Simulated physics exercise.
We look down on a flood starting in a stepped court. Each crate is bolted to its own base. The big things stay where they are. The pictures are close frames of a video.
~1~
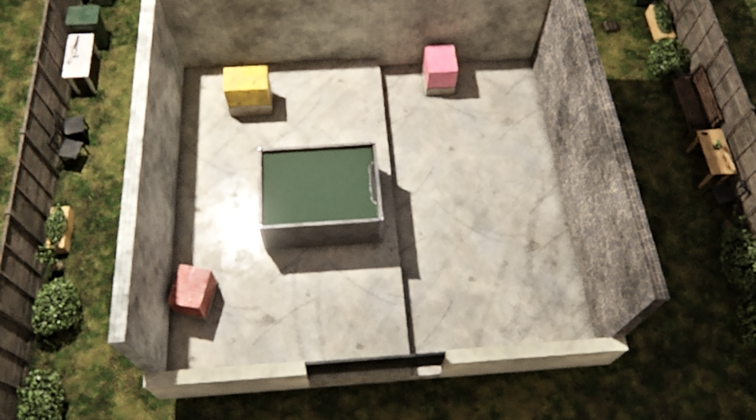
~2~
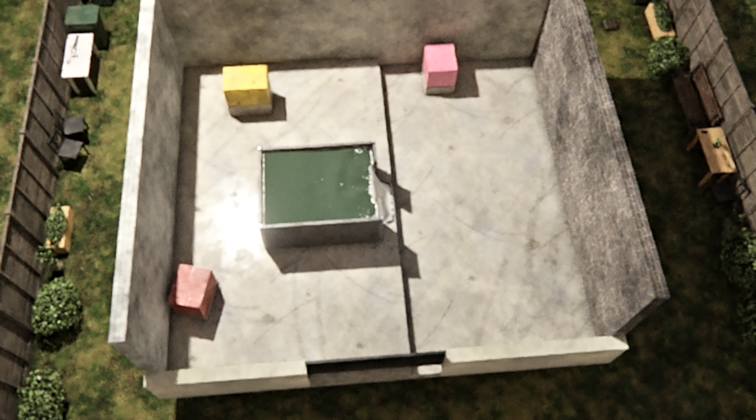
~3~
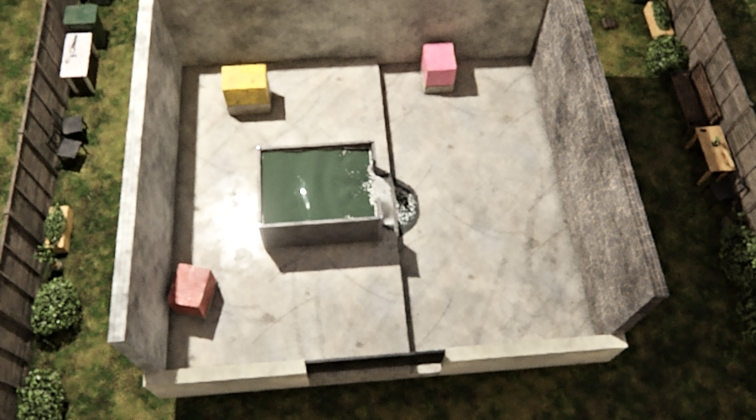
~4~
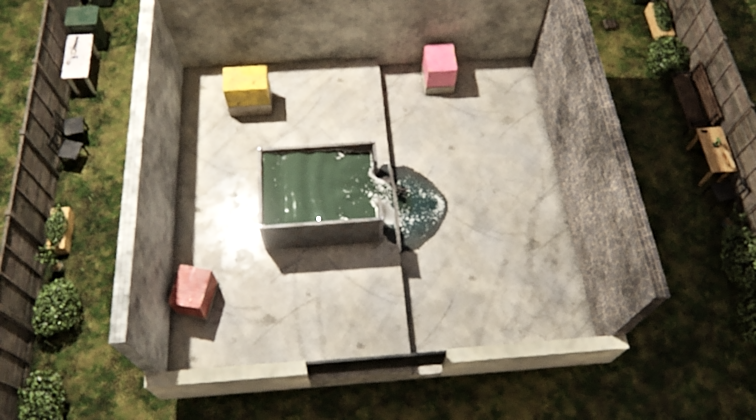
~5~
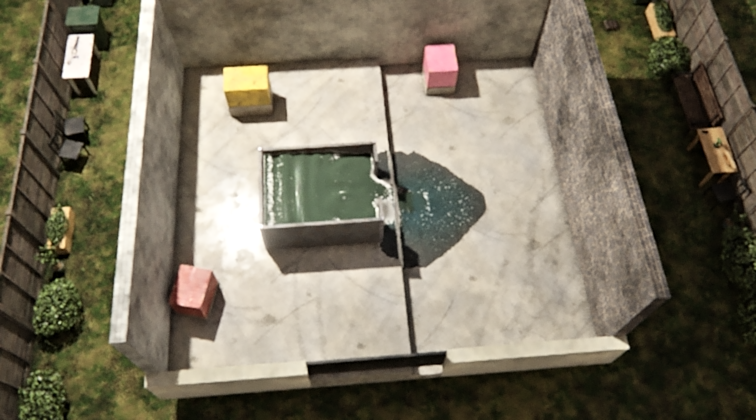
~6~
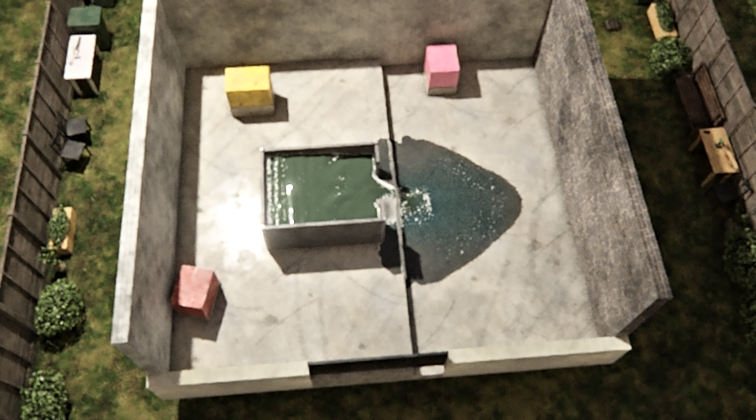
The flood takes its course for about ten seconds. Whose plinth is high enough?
One by one: The pink crate keeps dry; the yellow crate keeps dry; the red crate keeps dry.
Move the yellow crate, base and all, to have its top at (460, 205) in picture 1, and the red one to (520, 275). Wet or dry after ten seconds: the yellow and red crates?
My reading: Yellow crate is topped, red crate ends up wet.
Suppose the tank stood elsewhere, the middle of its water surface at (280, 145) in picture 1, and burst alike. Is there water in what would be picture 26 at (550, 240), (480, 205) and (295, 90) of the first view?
In that order: Under water, wet, no water.
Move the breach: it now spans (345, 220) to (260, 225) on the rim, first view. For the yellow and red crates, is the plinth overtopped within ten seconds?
In short: The yellow crate escapes it, the red crate is wetted.
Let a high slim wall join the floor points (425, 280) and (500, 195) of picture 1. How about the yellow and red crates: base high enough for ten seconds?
In short: Yellow crate is spared; red crate keeps dry.
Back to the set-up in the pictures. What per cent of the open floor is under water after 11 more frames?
Near 40 in a hundred.
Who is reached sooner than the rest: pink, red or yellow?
The one in pink.
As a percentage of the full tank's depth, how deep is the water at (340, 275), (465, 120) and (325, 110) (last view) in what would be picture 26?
In that order: 0, 2 and 0 per cent.
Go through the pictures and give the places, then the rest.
The first picture shows the water tank at (319, 186) is whole and still.
In the second picture, water pours out at (376, 196) and has run to (389, 221).
In the third picture, the front is at (416, 213), out from the gap at (375, 195).
In the fourth picture, water pours out at (376, 196) and has run to (443, 213).
In the fifth picture, the front is at (481, 208), out from the gap at (376, 196).
In the sixth picture, water pours out at (378, 196) and has run to (513, 214).
A moment on, water covers 30 % of the floor; the pink crate not reached, the yellow crate not reached, the red crate not reached.
Next, water covers 40 % of the floor; the pink crate water round its plinth, the yellow crate not reached, the red crate not reached.
Then, water covers 40 % of the floor; the pink crate water round its plinth, the yellow crate not reached, the red crate not reached.
Later, water covers 50 % of the floor; the pink crate water round its plinth, the yellow crate not reached, the red crate not reached.
In the end, water covers 50 % of the floor; the pink crate stayed above the water, the yellow crate stayed above the water, the red crate stayed above the water.
